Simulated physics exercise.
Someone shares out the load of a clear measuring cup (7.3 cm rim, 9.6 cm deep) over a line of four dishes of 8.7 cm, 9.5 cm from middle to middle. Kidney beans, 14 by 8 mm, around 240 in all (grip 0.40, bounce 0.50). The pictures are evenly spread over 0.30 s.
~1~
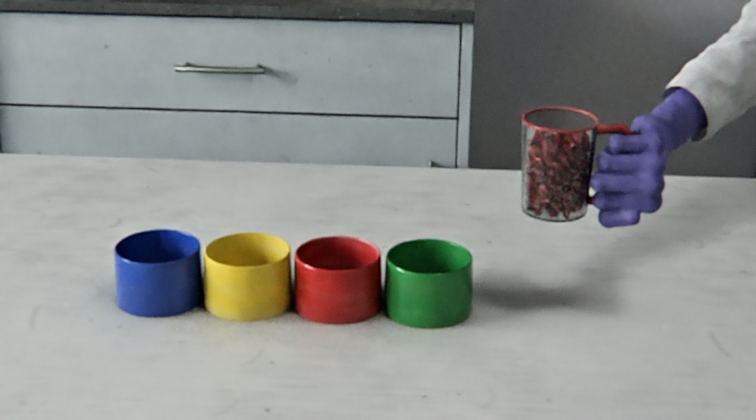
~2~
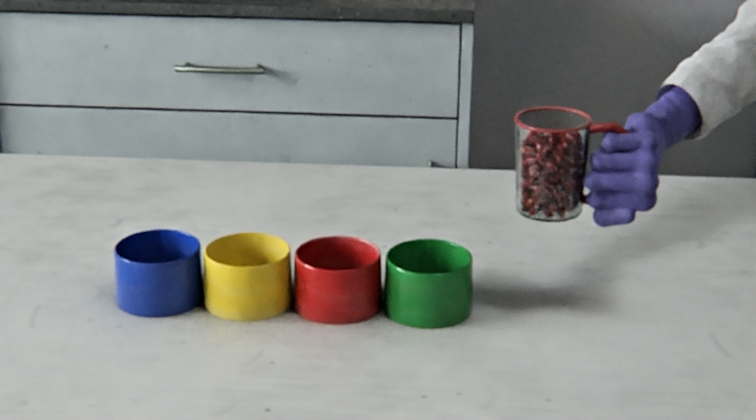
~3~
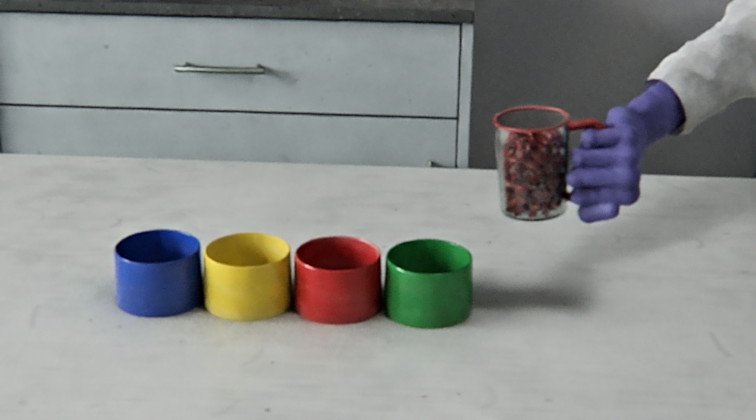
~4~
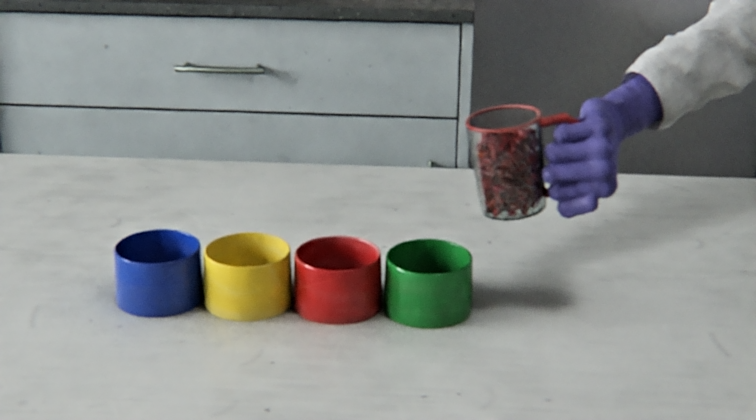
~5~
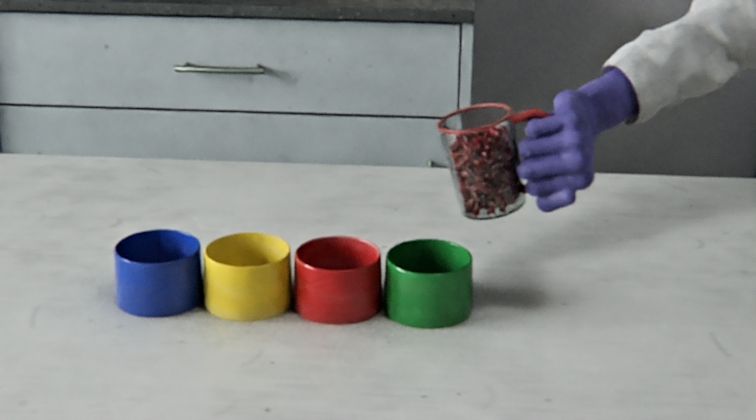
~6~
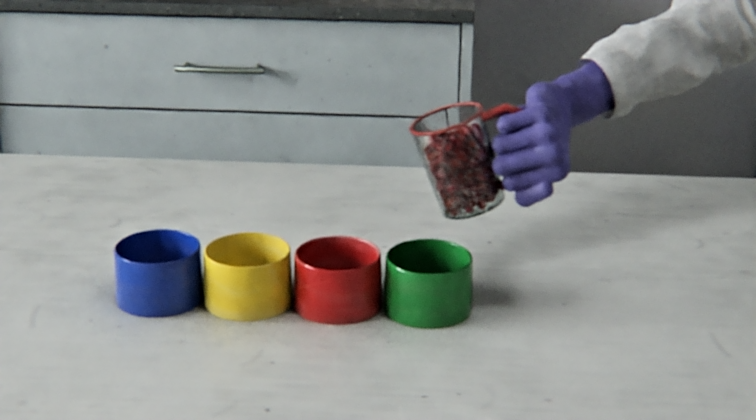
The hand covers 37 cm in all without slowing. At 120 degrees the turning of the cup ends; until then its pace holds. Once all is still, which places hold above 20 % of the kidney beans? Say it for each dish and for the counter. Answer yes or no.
Red no, blue yes, green no, yellow no, counter no.
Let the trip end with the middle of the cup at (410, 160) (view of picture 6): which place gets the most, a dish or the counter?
Most goes to: Red.
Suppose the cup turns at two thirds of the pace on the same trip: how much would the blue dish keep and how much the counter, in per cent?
Blue 90, counter 10.
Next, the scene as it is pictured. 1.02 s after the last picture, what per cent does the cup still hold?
Roughly 90 per cent.
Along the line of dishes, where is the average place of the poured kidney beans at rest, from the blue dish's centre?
Some 2 cm to the left.
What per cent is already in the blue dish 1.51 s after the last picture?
Some 80 per cent.
Then, 0.61 s after the last picture, tilt 66 degrees; cup holds 100 %.
Then, 1.02 s after the last picture, tilt 98 degrees; cup holds 90 %, blue 5 %.
Then, 1.51 s after the last picture, tilt 120 degrees; cup holds 15 %, blue 80 %.
In the end, red 0 %, blue 90 %, green 0 %, yellow 0 %, counter 10 %.
